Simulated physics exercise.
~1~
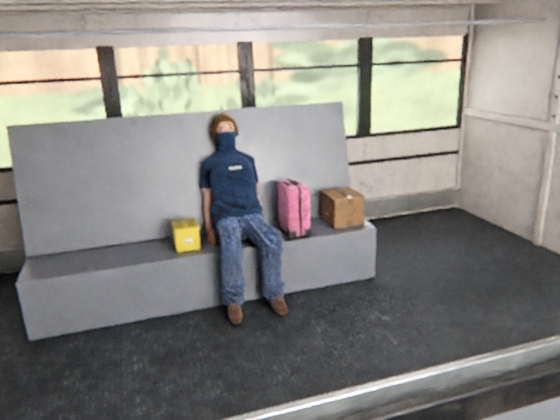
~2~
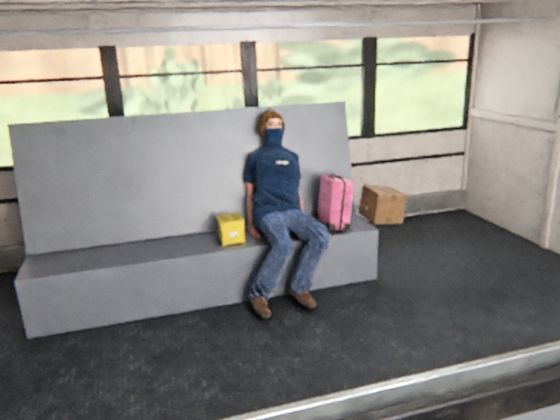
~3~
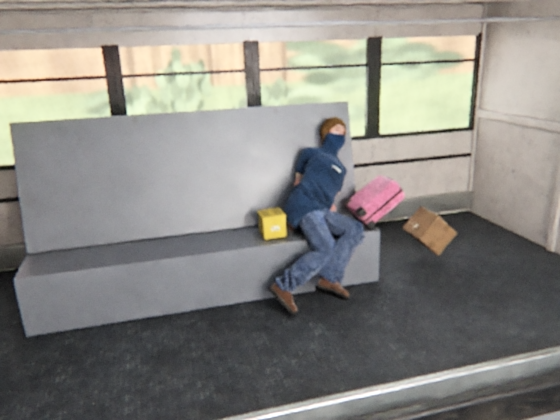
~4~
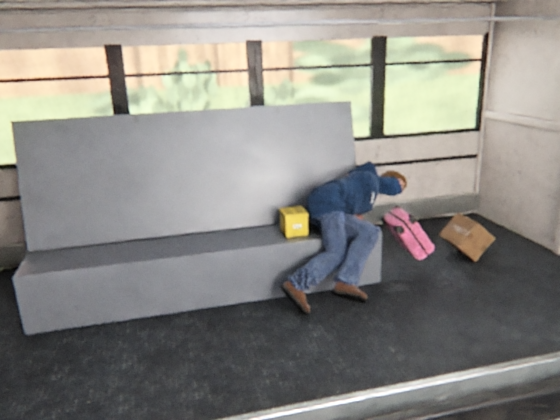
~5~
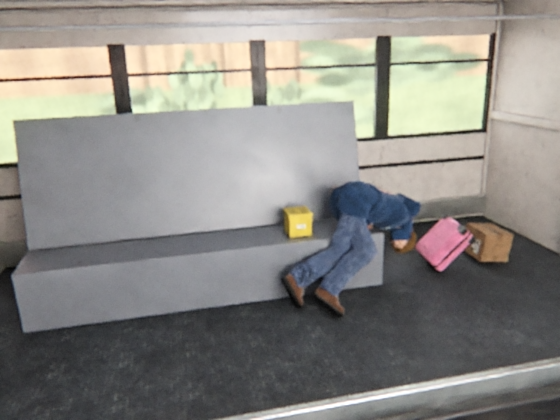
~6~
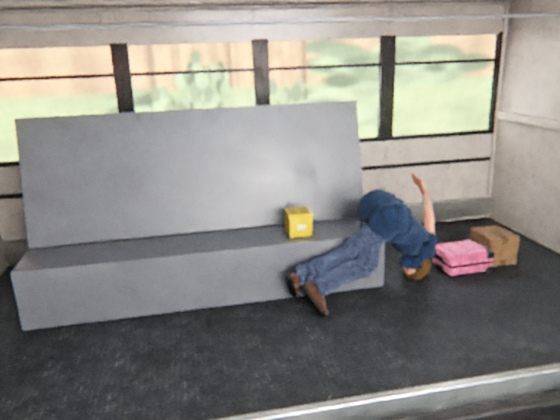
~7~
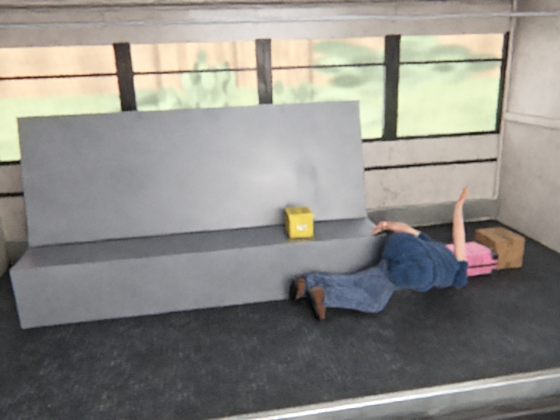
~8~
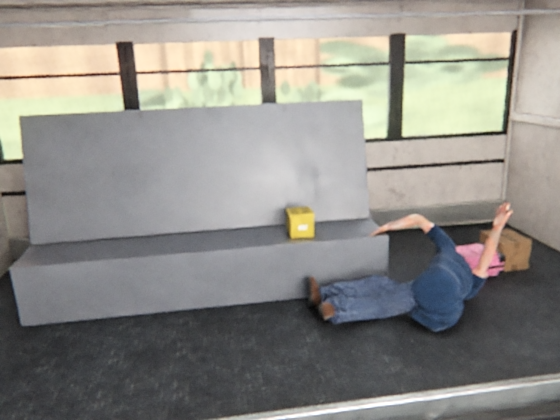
On a grey bench inside a shuttle, a limp passenger and the luggage slid right; the pink case and brown box tumbled off the end, then the person toppled headfirst after them and ended sprawled on the floor, while the yellow box stayed on the seat.
